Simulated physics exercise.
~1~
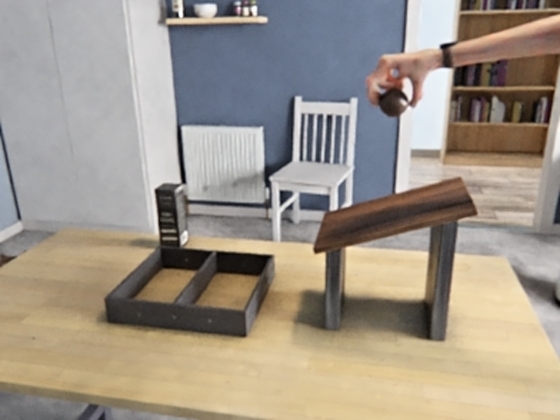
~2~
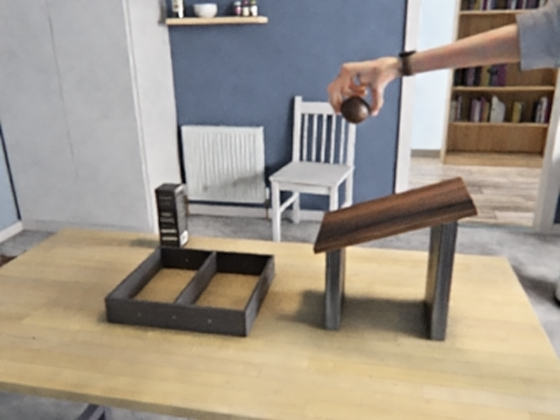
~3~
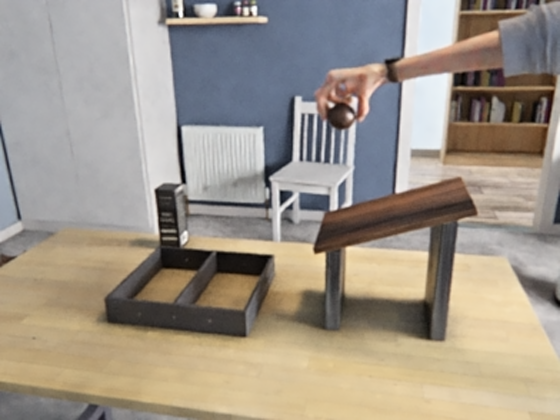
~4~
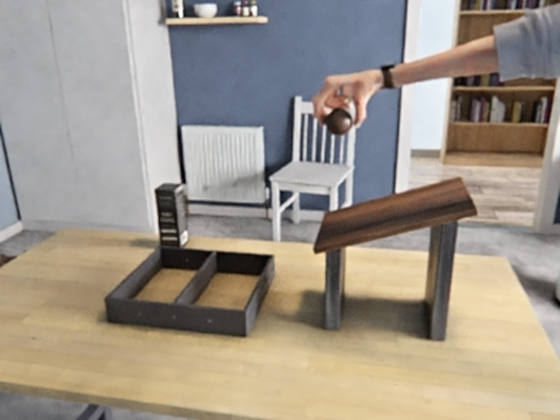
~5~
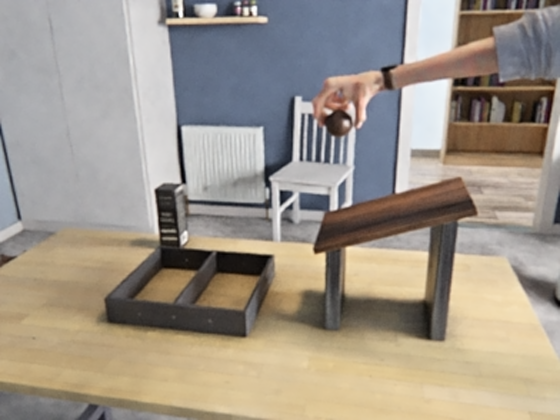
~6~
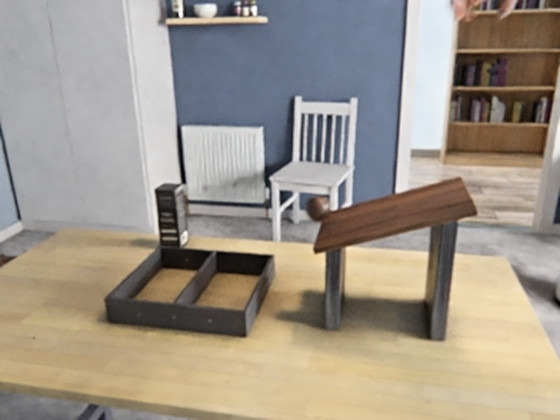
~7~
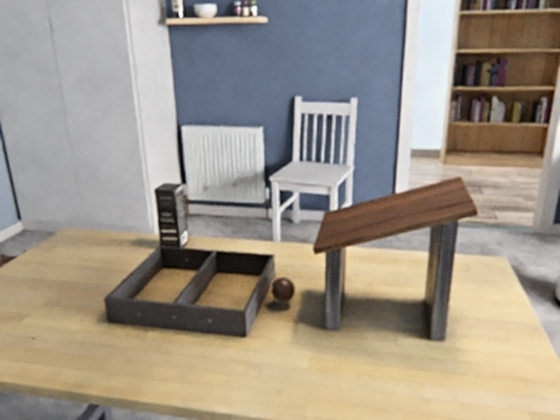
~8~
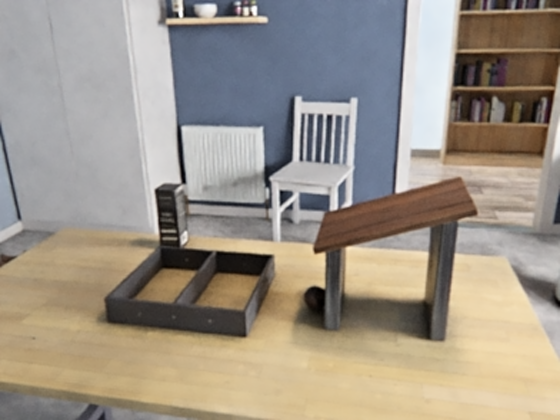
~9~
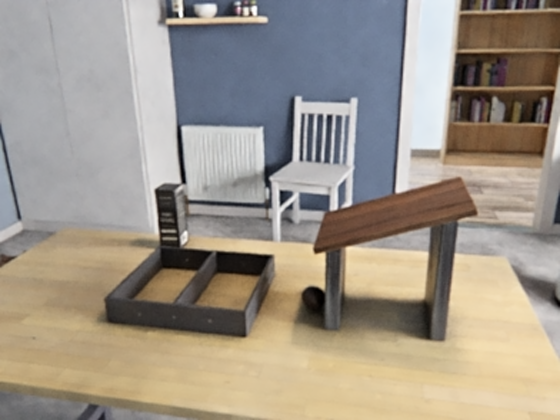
Hand releasing a brown ball above a sloping board; it drops off the low edge beside the tray, then settles back near the support.
